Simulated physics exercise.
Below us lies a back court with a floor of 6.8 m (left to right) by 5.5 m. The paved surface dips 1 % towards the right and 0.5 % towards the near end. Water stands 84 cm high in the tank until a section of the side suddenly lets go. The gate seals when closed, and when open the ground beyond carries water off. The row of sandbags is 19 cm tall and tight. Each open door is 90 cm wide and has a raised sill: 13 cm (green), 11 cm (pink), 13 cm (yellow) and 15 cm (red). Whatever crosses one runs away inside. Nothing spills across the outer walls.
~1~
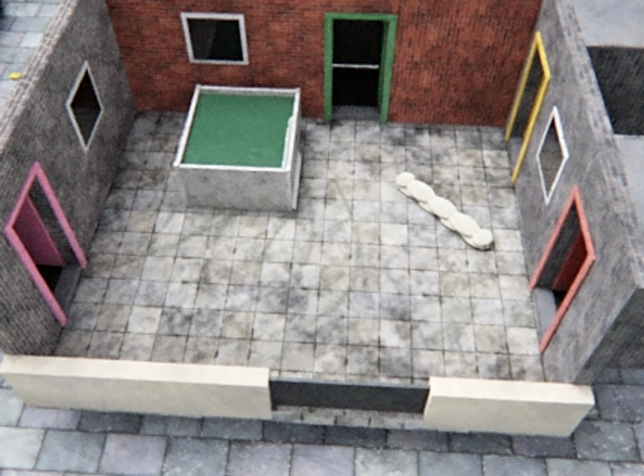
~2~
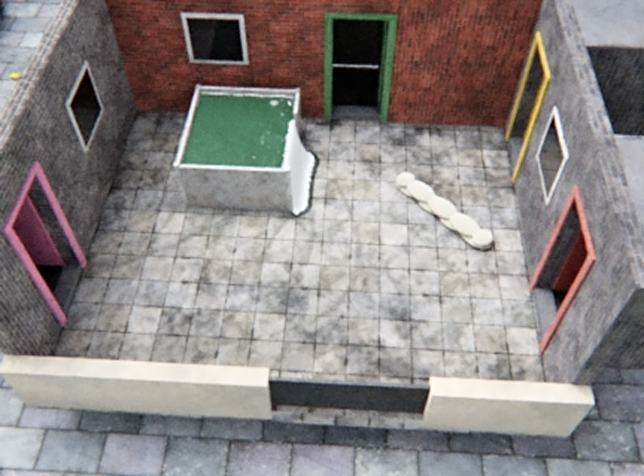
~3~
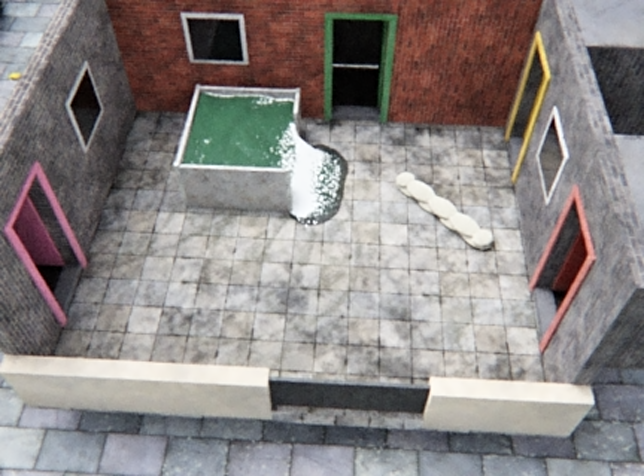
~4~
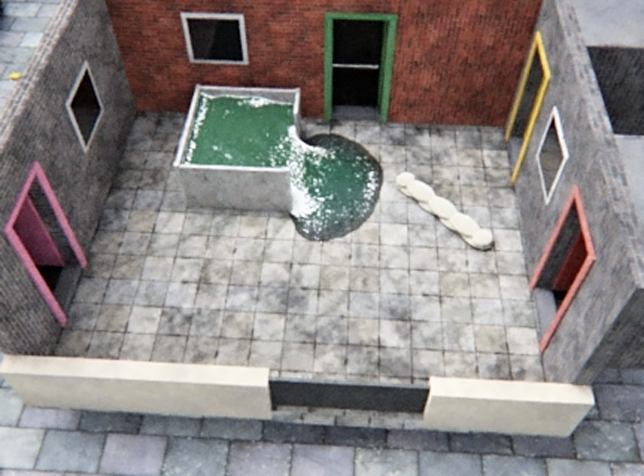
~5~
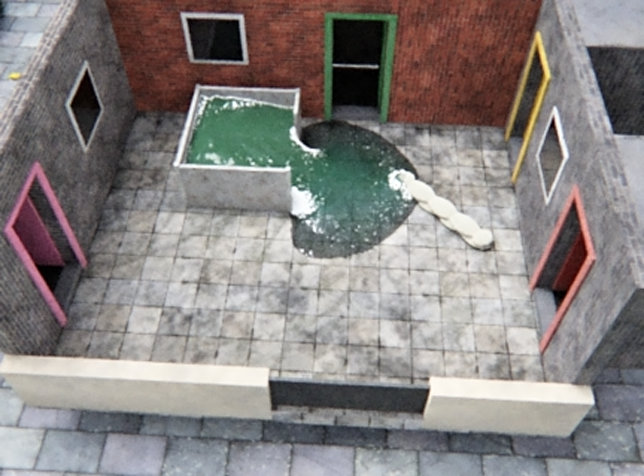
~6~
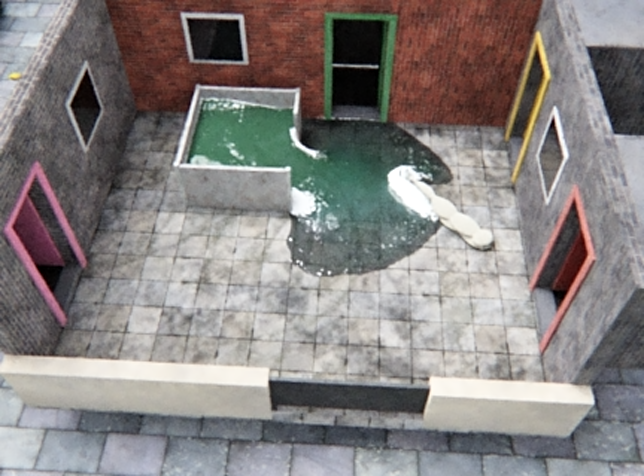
Green water bursting from the right side of a raised tank, spreading across a paved courtyard and washing around a pale, lumpy barrier.
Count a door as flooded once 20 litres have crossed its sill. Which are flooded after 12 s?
Door by door: At the green door it keeps below the limit; at the pink door it stays under the limit; at the yellow door it passes the limit; at the red door it passes the limit.
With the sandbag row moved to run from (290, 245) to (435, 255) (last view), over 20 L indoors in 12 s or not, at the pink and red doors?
Against that limit: Pink not over, red below.
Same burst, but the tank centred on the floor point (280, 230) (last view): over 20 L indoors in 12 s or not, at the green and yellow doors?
Then: Green below, yellow below.
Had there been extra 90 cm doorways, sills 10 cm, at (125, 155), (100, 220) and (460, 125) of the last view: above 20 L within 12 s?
In turn: Below, below, above.
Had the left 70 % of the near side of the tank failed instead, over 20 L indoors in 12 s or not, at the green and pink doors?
Against that limit: Green not over, pink above.
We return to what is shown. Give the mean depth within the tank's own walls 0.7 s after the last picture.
Some 43 cm.
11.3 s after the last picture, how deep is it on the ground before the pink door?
About 6.0 cm.
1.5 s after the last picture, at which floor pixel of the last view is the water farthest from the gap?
At about (543, 409).
Then, 0.7 s after the last picture water covers 40 % of the floor and is deepest (37 cm) near (305, 193); green door 7 cm at the sill, 0 L in, pink door not reached, yellow door 5 cm at the sill, 8 L in, red door 5 cm at the sill, 0 L in.
Then, 1.5 s after the last picture water covers 50 % of the floor and is deepest (57 cm) near (543, 409); green door 2 cm at the sill, 0 L in, pink door not reached, yellow door 29 cm at the sill, 71 L in, red door 26 cm at the sill, 40 L in.
Then, 2.8 s after the last picture water covers 50 % of the floor and is deepest (34 cm) near (543, 409); green door 3 cm at the sill, 0 L in, pink door not reached, yellow door 19 cm at the sill, 158 L in, red door 19 cm at the sill, 92 L in.
Then, 6.3 s after the last picture water covers 90 % of the floor and is deepest (16 cm) near (532, 337); green door 3 cm at the sill, 0 L in, pink door 10 cm at the sill, 1 L in, yellow door 11 cm at the sill, 192 L in, red door 16 cm at the sill, 122 L in.
Then, 11.3 s after the last picture water covers 95 % of the floor and is deepest (11 cm) near (543, 409); green door 5 cm at the sill, 0 L in, pink door 6 cm at the sill, 1 L in, yellow door 5 cm at the sill, 192 L in, red door 9 cm at the sill, 123 L in.
